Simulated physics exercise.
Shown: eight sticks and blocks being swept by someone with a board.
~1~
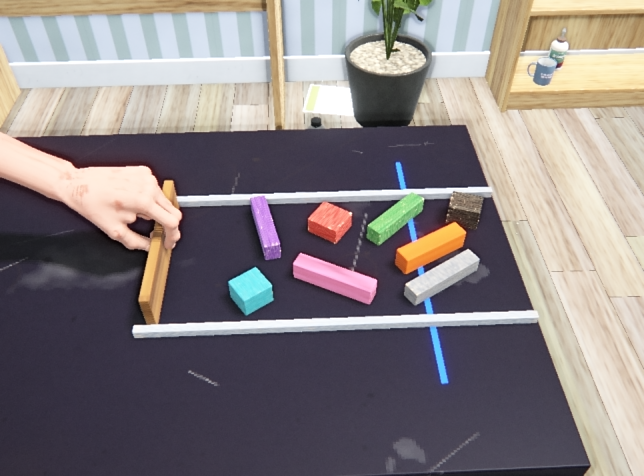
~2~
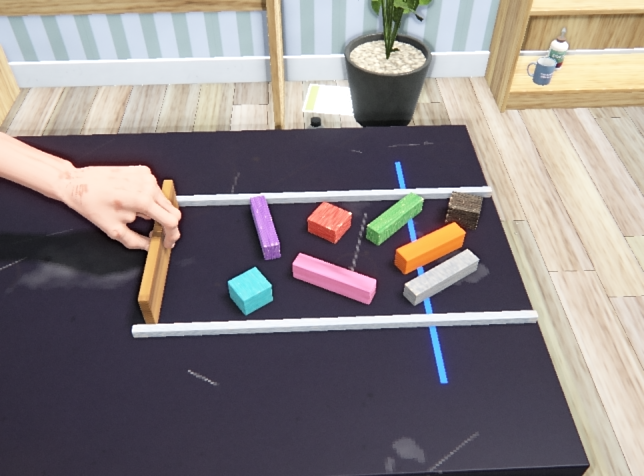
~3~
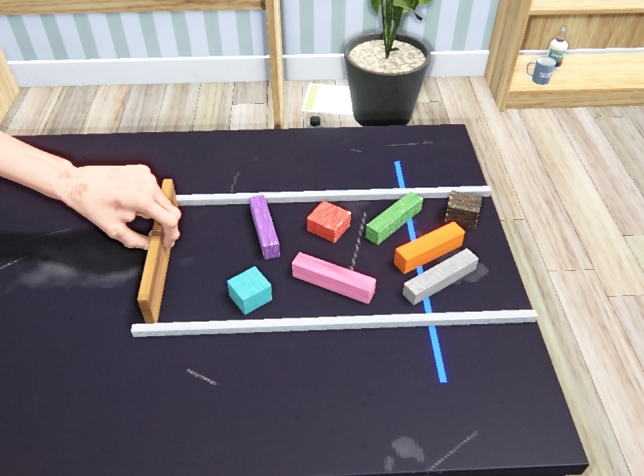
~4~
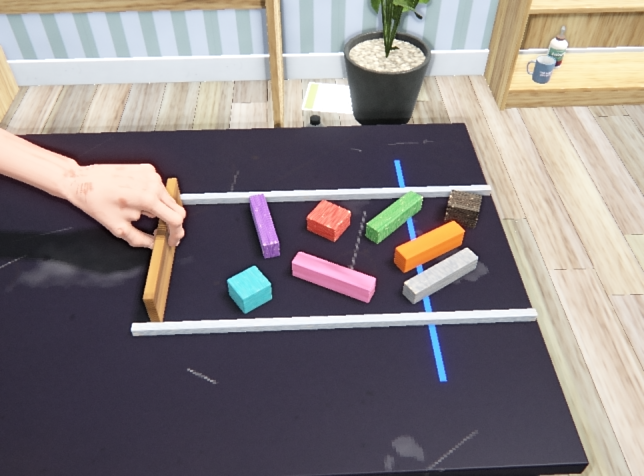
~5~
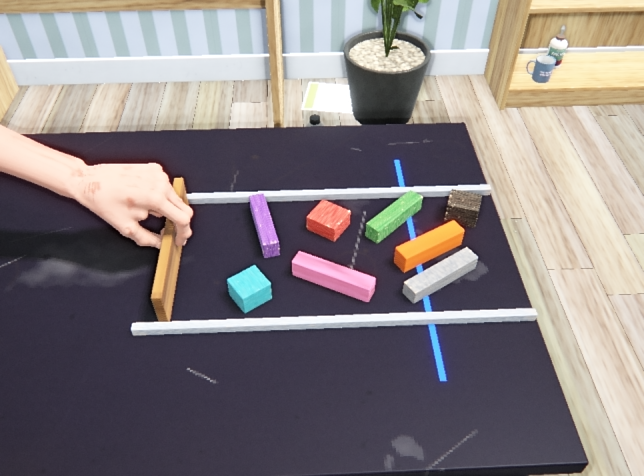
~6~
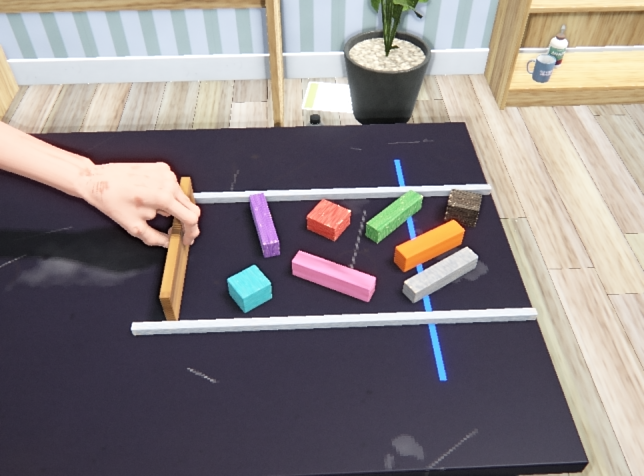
The clip shows a hand holding a wooden board upright at the left of eight coloured sticks and blocks between two white rails on a dark table, then sliding it slightly right while the pieces stay still.
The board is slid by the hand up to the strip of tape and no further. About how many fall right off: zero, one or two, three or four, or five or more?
Count: Zero.
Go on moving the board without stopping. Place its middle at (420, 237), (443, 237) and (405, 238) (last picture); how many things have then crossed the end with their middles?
The counts are 0, 2 and 0, in that order.
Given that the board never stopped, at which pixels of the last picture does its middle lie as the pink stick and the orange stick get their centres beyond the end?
For the pink stick, about (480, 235); for the orange stick, about (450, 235).
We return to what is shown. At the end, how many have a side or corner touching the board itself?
The count comes out at 3.
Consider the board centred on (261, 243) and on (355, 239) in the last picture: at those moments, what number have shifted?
First 2, after that 6.
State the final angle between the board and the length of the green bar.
Close to 15°.
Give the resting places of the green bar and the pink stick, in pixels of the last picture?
The green bar stops around (468, 213); the pink stick around (457, 272).
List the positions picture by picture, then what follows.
In the first frame, black block (464, 210); grey bar (442, 277); orange stick (431, 248); board (161, 249); tape (417, 254).
In the second frame, grey bar (442, 277); purple bar (265, 227).
In the third frame, orange stick (429, 247); turquoise block (250, 291).
In the fourth frame, black block (463, 209); pink stick (333, 277).
In the fifth frame, grey bar (441, 275); green bar (394, 216).
In the sixth frame, black block (463, 208); grey bar (441, 274); orange stick (429, 246); board (180, 245); tape (416, 251).
Soon after, none off yet; black block at rest near (463, 208); grey bar at rest near (441, 274); orange stick at rest near (429, 246).
Then, none off yet; black block at rest near (463, 208); grey bar moved a little near (452, 272); orange stick at rest near (429, 246).
At rest, the number that fall off is zero.
